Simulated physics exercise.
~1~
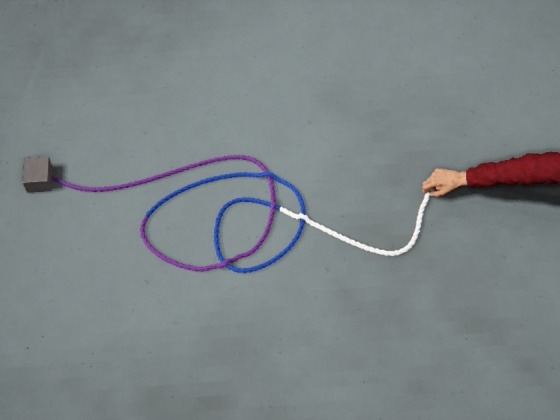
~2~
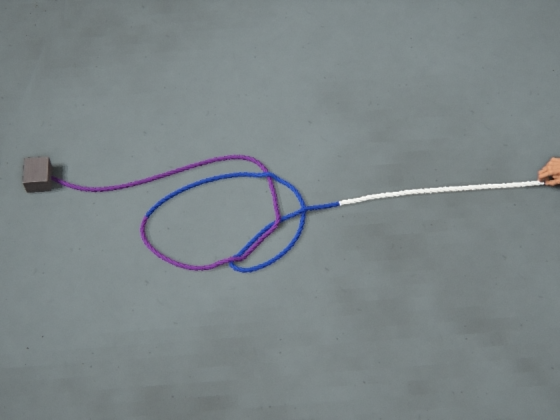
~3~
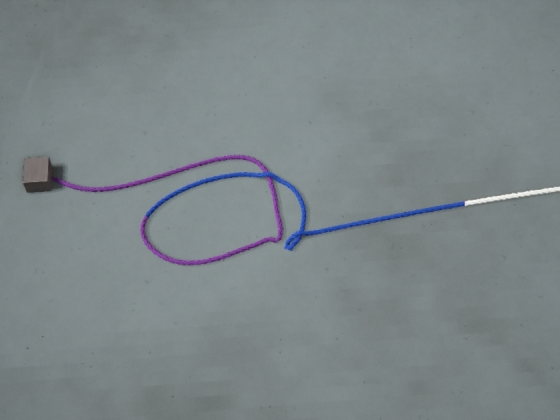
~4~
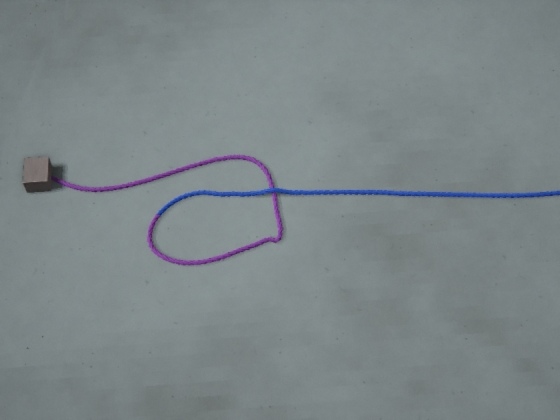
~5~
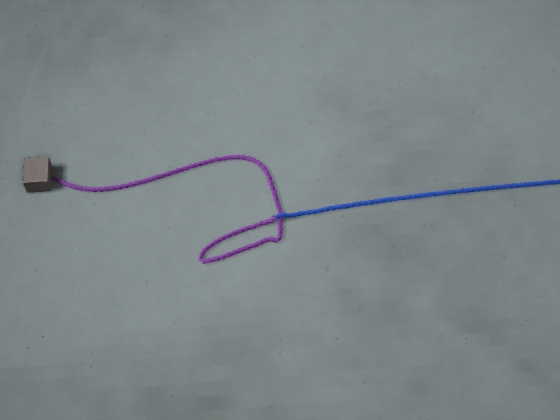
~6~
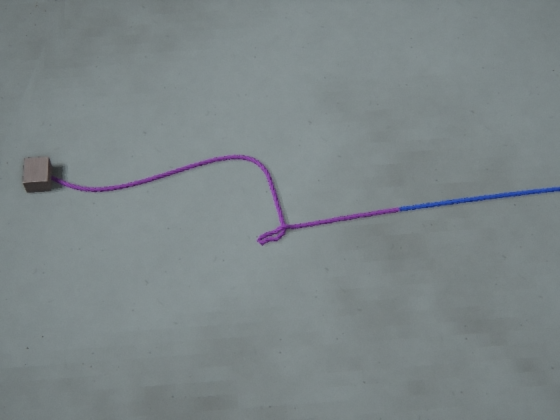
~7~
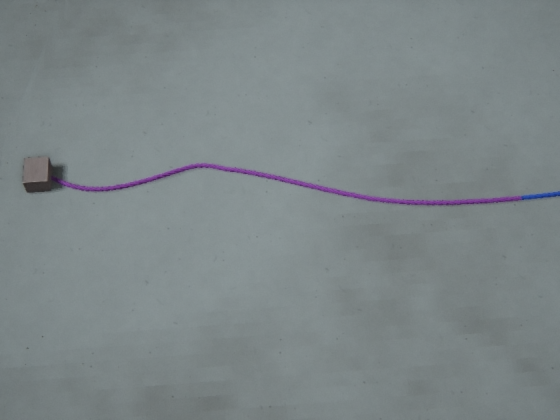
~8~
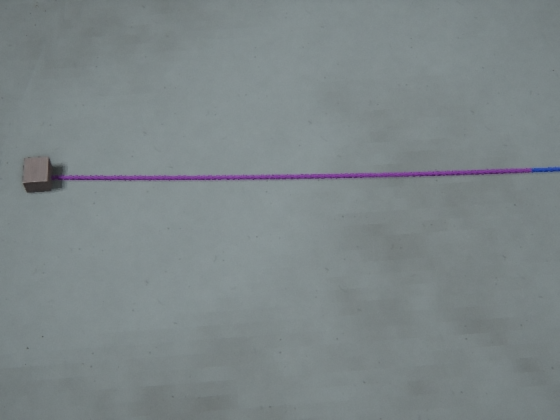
The footage shows a looped purple, blue and white rope fixed to a small block at left, while a red-sleeved hand pulls the white end off to the right. The loops shrink and slip free one after another, and the rope ends up stretched straight with no knot.
